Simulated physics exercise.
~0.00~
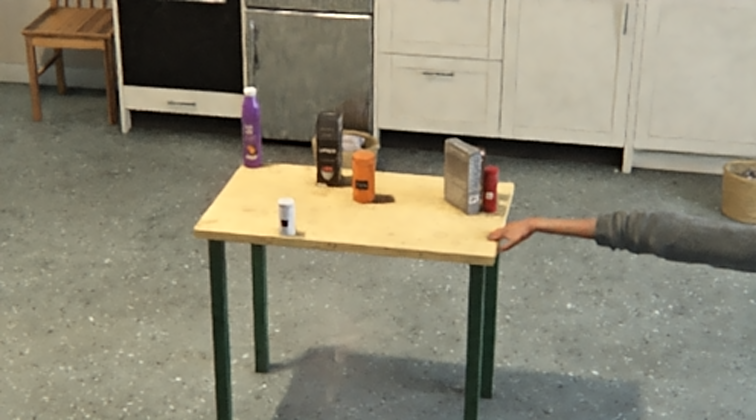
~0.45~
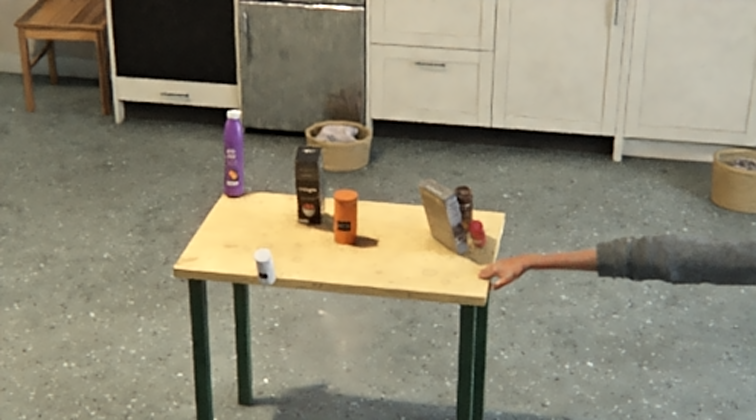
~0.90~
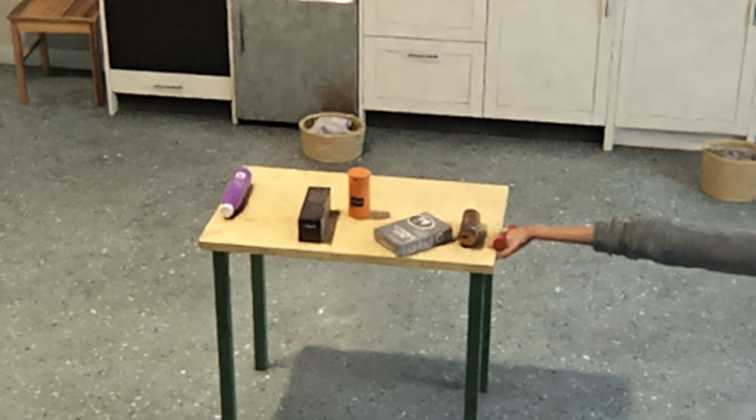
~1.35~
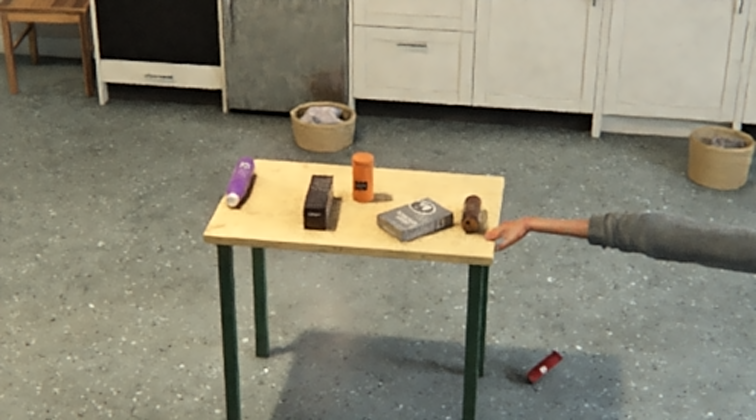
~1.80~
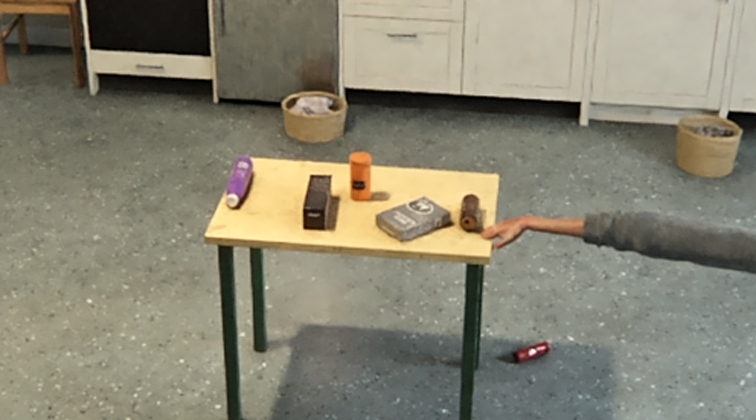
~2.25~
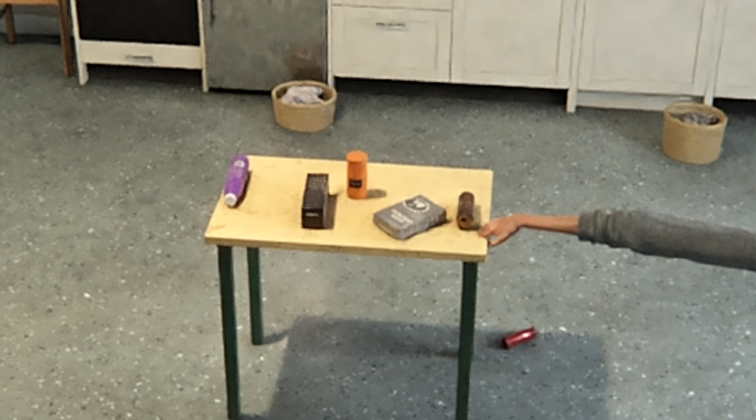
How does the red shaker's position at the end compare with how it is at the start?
At the start the red shaker stands upright on the table near its right edge. By the end it is lying on its side on the floor.
